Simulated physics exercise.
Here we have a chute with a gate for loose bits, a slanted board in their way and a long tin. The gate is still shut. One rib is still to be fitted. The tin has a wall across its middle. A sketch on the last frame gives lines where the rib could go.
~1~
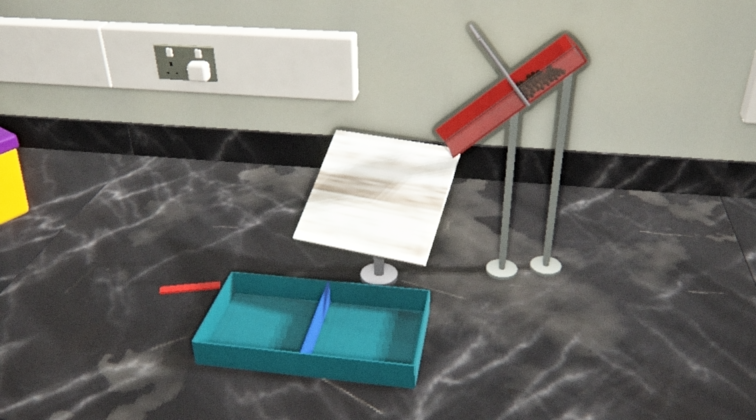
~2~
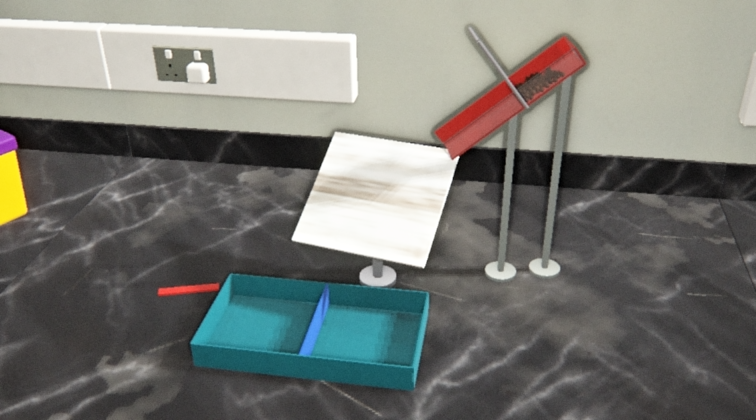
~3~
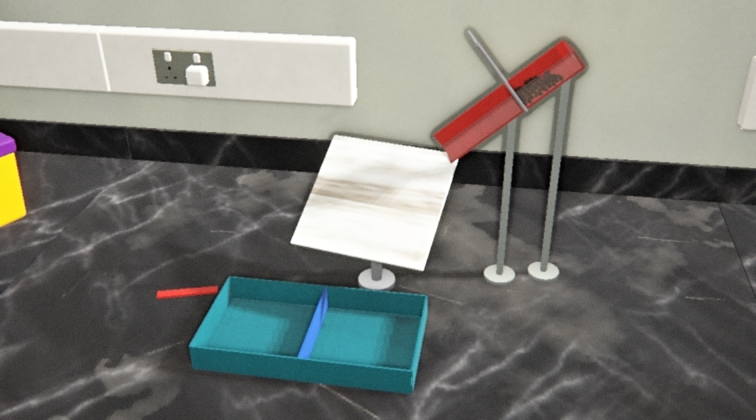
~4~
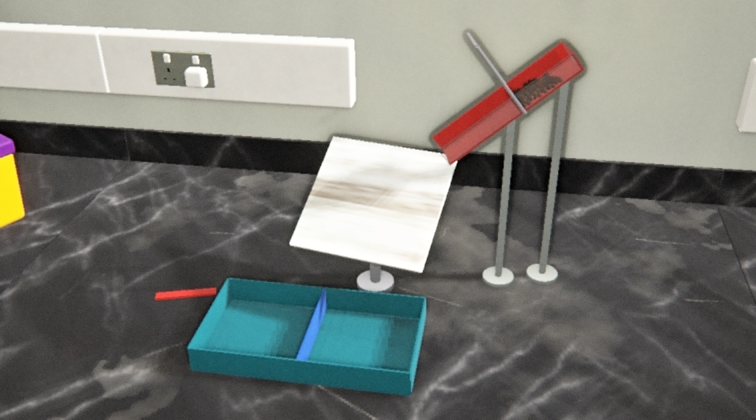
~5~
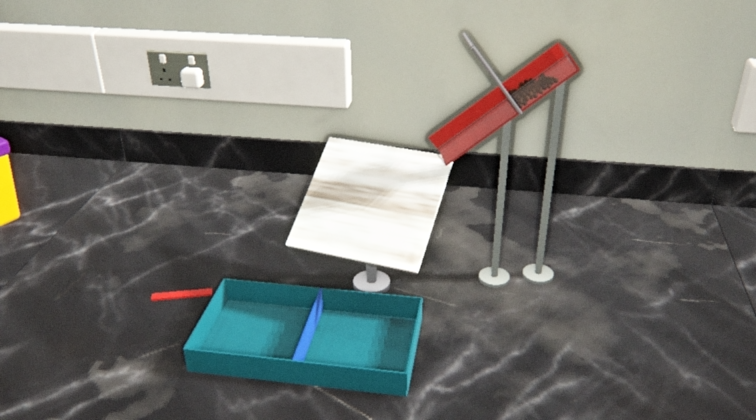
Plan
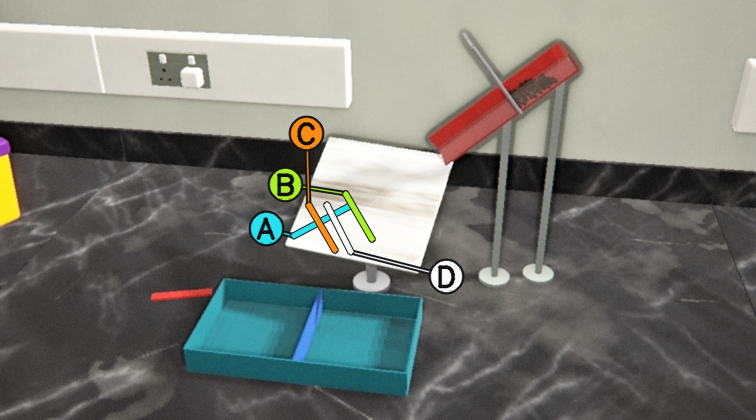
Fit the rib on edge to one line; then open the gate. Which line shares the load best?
Best: A.
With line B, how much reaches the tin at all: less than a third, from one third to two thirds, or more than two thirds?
It is more than two thirds.
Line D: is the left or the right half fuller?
Right.
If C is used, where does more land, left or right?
Right.
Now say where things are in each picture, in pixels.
Load behind the gate at (537, 85), allspice berries; lip of the chute at (450, 151), sloping fairly steeply, in the first frame.
Middle of the board at (377, 195), tilted fairly steeply; middle of its low edge at (356, 253); of its high edge at (396, 141), in the second frame.
Front corners of the tin at (190, 346) and (412, 371); front end of its middle wall at (298, 358), in the third frame.
Middle of the load at (534, 93); lip at (447, 158), in the fourth frame.
Middle of the load at (530, 93); lip at (443, 159), in the fifth frame.
On the marked copy, line A from (348, 206) to (293, 235); line B from (345, 193) to (372, 239); line C from (308, 205) to (335, 250); line D from (326, 204) to (350, 251).
If A is chosen, of what is caught, about two thirds in the left half, about a third in the right.
If B is chosen, of what is caught, a stray few in the left half, nearly all in the right.
If C is chosen, of what is caught, a small part in the left half, nearly all in the right.
If D is chosen, of what is caught, a stray few in the left half, nearly all in the right.
